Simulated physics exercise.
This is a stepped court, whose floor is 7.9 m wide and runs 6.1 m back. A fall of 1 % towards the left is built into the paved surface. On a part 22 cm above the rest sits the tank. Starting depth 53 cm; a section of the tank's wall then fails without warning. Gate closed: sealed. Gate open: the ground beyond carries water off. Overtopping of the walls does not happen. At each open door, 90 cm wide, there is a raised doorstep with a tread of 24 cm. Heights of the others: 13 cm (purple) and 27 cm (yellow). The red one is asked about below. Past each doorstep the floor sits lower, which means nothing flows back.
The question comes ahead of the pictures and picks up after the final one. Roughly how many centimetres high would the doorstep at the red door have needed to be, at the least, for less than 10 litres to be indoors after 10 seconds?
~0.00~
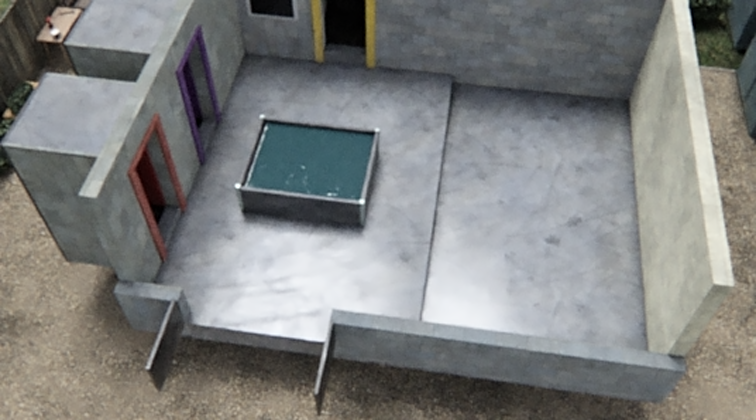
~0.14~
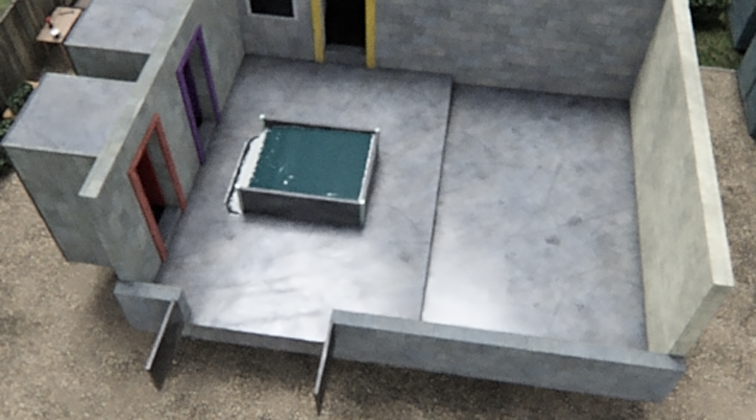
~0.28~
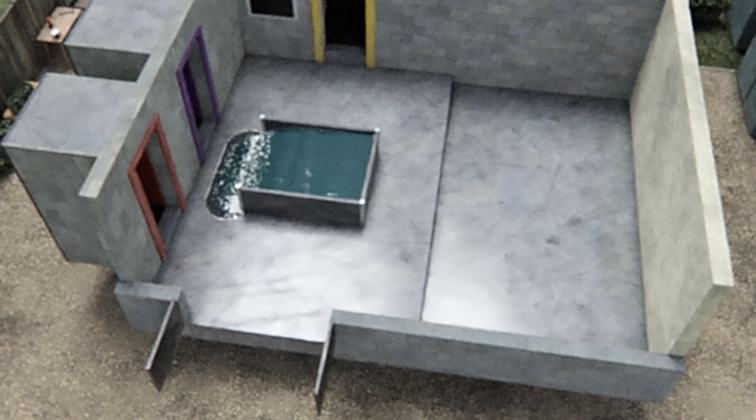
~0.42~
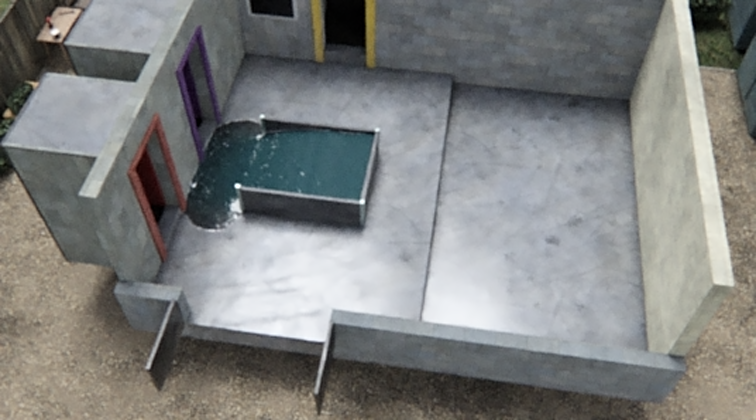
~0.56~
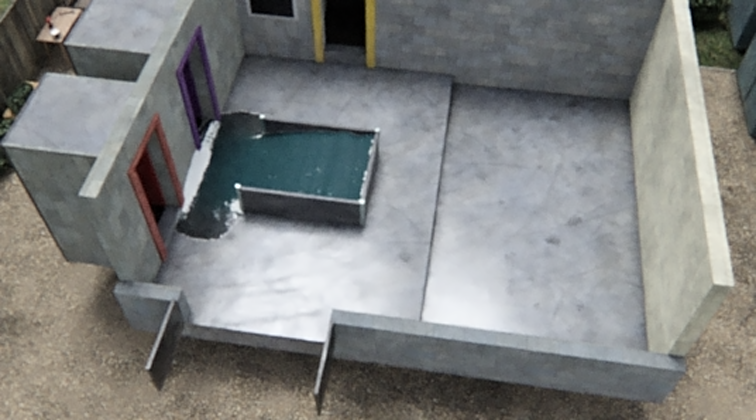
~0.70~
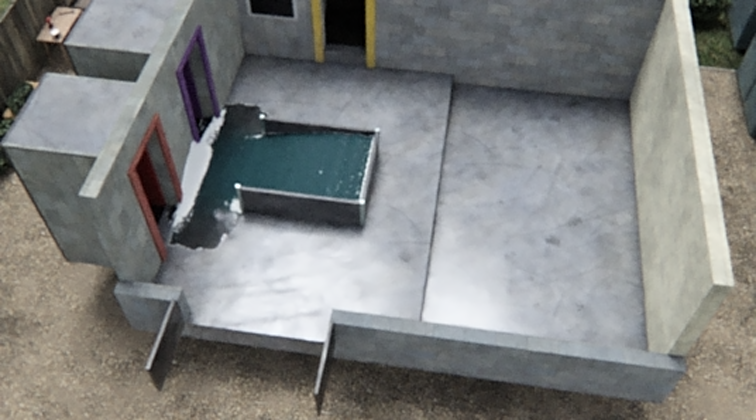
At least 17 cm or so.
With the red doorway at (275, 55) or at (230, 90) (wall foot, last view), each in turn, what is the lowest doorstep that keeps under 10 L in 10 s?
Minimums: Roughly 19 cm and 8.0 cm.
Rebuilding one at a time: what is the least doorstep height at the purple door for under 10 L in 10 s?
The purple door needs around 33 cm.
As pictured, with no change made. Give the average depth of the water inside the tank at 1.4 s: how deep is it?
I'd put it near 29 cm.
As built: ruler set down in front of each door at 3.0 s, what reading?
Door depths (cm): Purple = 21, red = 14, yellow = 8.
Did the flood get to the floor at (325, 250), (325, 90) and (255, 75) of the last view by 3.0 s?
Well, in sequence they're bone-dry, soaked and soaked.
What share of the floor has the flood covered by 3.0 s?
About 20 per cent.
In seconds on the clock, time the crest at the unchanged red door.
At roughly 1.6 s.
After 1.4 s water covers 10 % of the floor, deepest (39 cm) near (197, 176); 19 cm at the red door, 1 litre in over its 16 cm doorstep.
After 3.0 s water covers 20 % of the floor, deepest (26 cm) near (150, 294); 14 cm at the red door, 11 litres in over its 16 cm doorstep.
After 10.0 s water covers 90 % of the floor, deepest (6 cm) near (188, 199); 5 cm at the red door, 12 litres in over its 16 cm doorstep.
At the red door as built, the water arrived by 0.7 s and peaked near 20 cm at 1.6 s.
Run again over the same 10 s with other heights there, 23 litres in over 13.5 cm, 6 litres over 18.5 cm. The limit of 10 litres is kept from about 17 cm up.
